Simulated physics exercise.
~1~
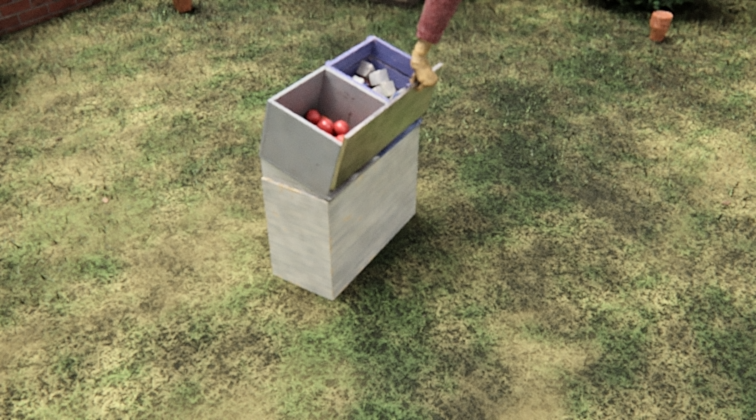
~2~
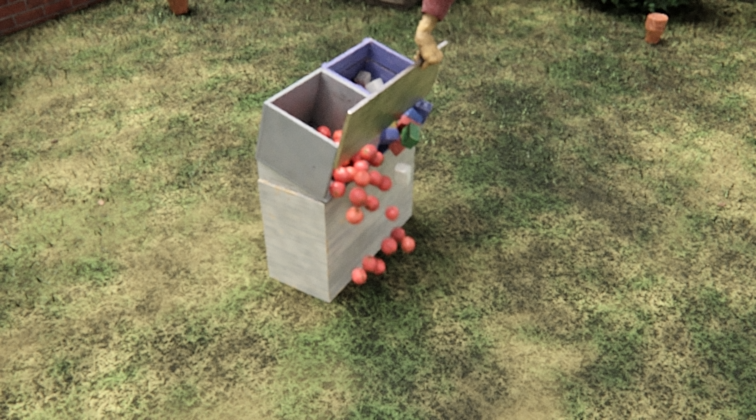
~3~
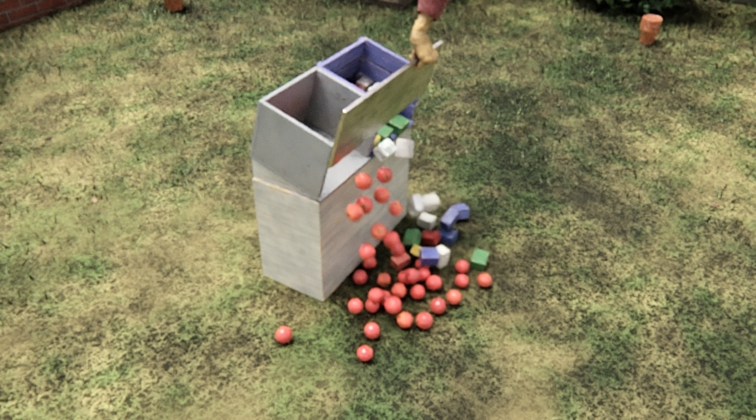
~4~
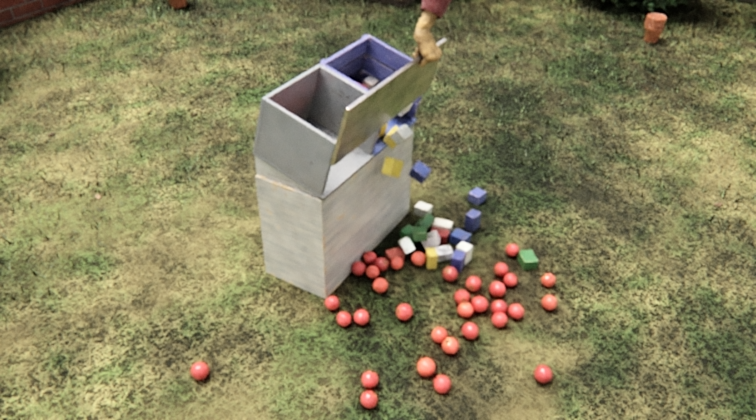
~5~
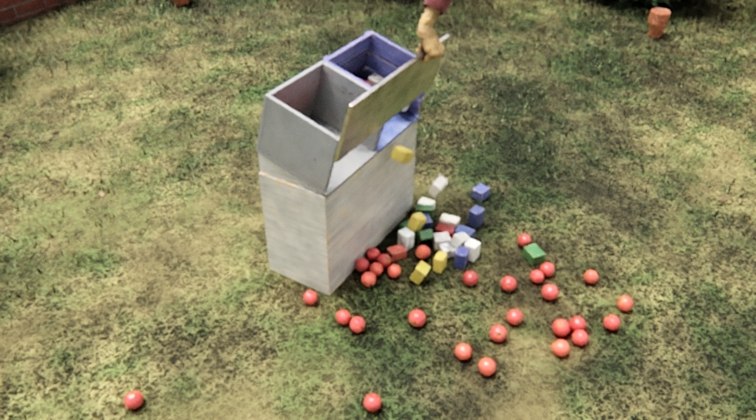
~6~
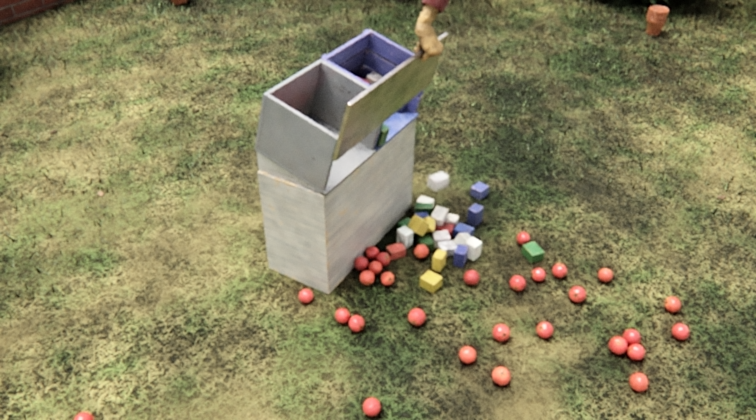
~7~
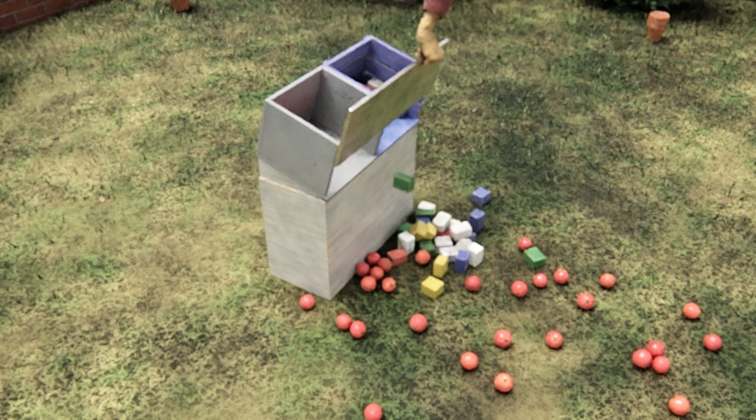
A hand lifts the gate, and red balls and colourful blocks spill onto the grass.
